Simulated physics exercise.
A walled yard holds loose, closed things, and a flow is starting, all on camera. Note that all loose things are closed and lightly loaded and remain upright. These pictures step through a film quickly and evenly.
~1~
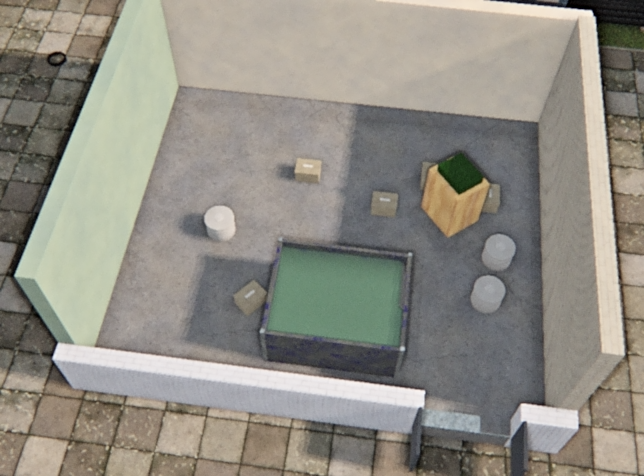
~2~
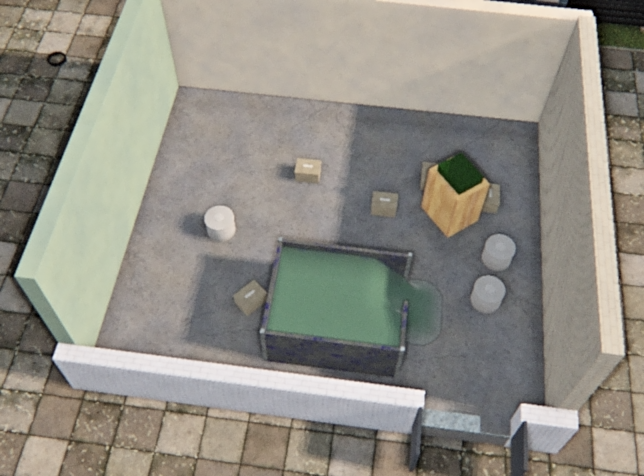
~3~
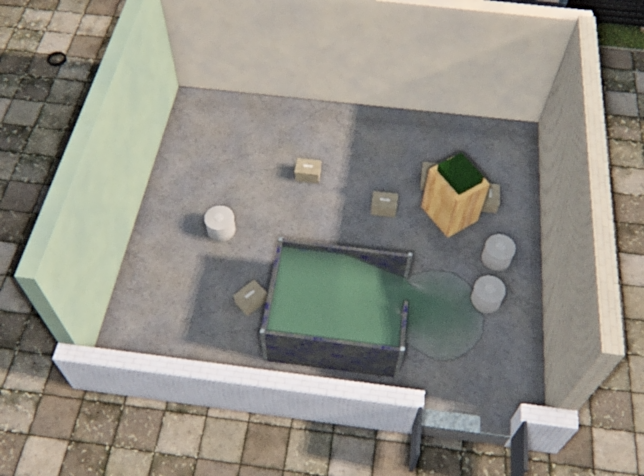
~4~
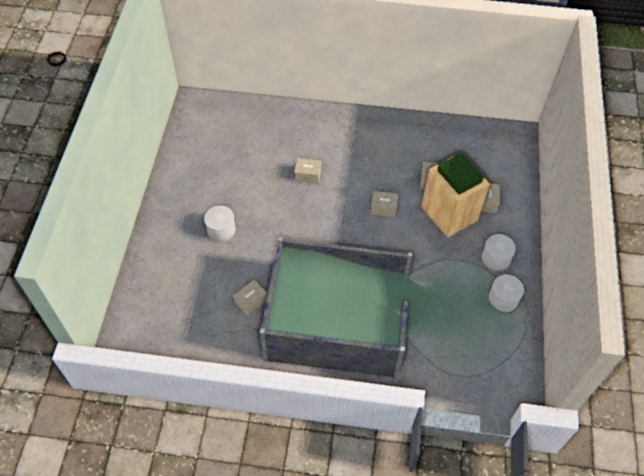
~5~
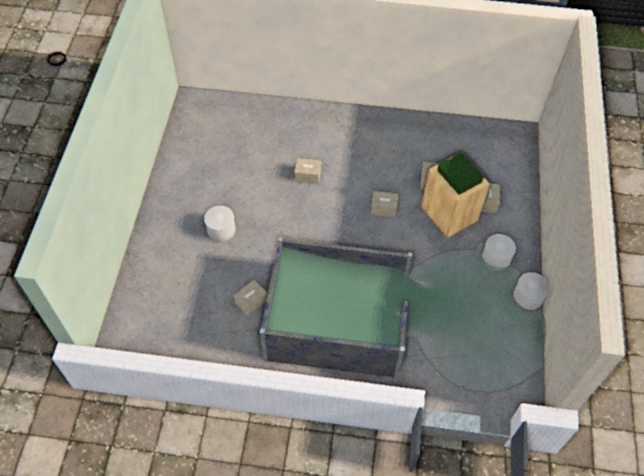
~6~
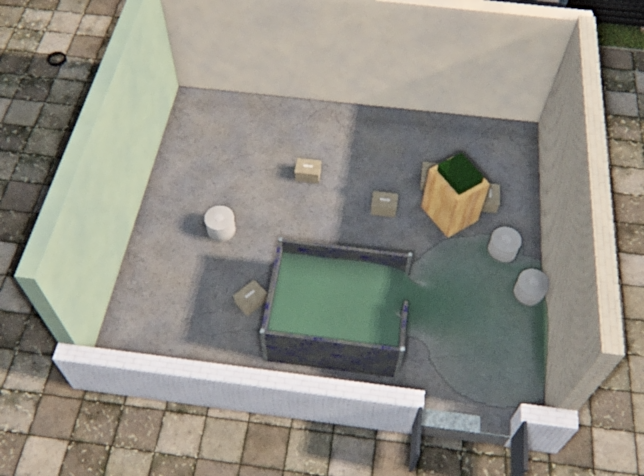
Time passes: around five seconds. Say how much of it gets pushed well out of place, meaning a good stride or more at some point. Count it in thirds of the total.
It sits mid-range.
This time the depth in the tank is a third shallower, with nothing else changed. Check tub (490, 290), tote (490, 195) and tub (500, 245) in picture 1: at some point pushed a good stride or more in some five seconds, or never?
In that order: That far or more, swept aside, that far or more.
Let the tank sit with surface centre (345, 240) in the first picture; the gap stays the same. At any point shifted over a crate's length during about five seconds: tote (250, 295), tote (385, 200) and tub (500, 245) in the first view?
Taking them in order, fell short, went past that, went past that.
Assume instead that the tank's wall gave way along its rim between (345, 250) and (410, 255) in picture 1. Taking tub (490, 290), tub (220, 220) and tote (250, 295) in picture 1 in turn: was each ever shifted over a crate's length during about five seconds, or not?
Working through them in order, the first not displaced that far, the second not displaced that far and the last not displaced that far.
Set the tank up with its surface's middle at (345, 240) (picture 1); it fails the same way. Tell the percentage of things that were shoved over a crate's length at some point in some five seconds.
It works out at about 40 percent.
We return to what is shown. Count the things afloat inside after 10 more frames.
I count 1.
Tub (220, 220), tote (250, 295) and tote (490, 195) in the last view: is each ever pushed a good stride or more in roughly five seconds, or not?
Item one never gets that far, item two never gets that far, item three gets that far.
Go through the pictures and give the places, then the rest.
The first frame shows a tub at (490, 289) rests on the ground; a tub at (501, 247) rests on the ground; 0 of 8 have shifted.
The second frame shows a tub at (490, 289) rests on the ground; a tub at (501, 247), on the bottom; 0 of 8 have shifted.
The third frame shows a tub at (490, 289) rests on the ground; a tub at (501, 247) rests on the ground; 0 of 8 have shifted.
The fourth frame shows a tub at (508, 288) rests on the ground, close to its start; a tub at (501, 247) rests on the ground; 1 of 8 have shifted.
The fifth frame shows a tub at (534, 286) rests on the ground, a stride from its start; a tub at (501, 247) rests on the ground; 1 of 8 have shifted.
The sixth frame shows a tub at (534, 282) floats, a stride from its start; a tub at (507, 239), on the bottom, close to its start; 2 of 8 have shifted.
A moment on, 2 of 8 are well off their spots; 2 afloat.
Next, 2 of 8 are well off their spots; 1 afloat.
Later, 3 of 8 are well off their spots; 1 afloat.
In the end, 3 of 8 are well off their spots, and 3 have been at some point; 2 afloat.
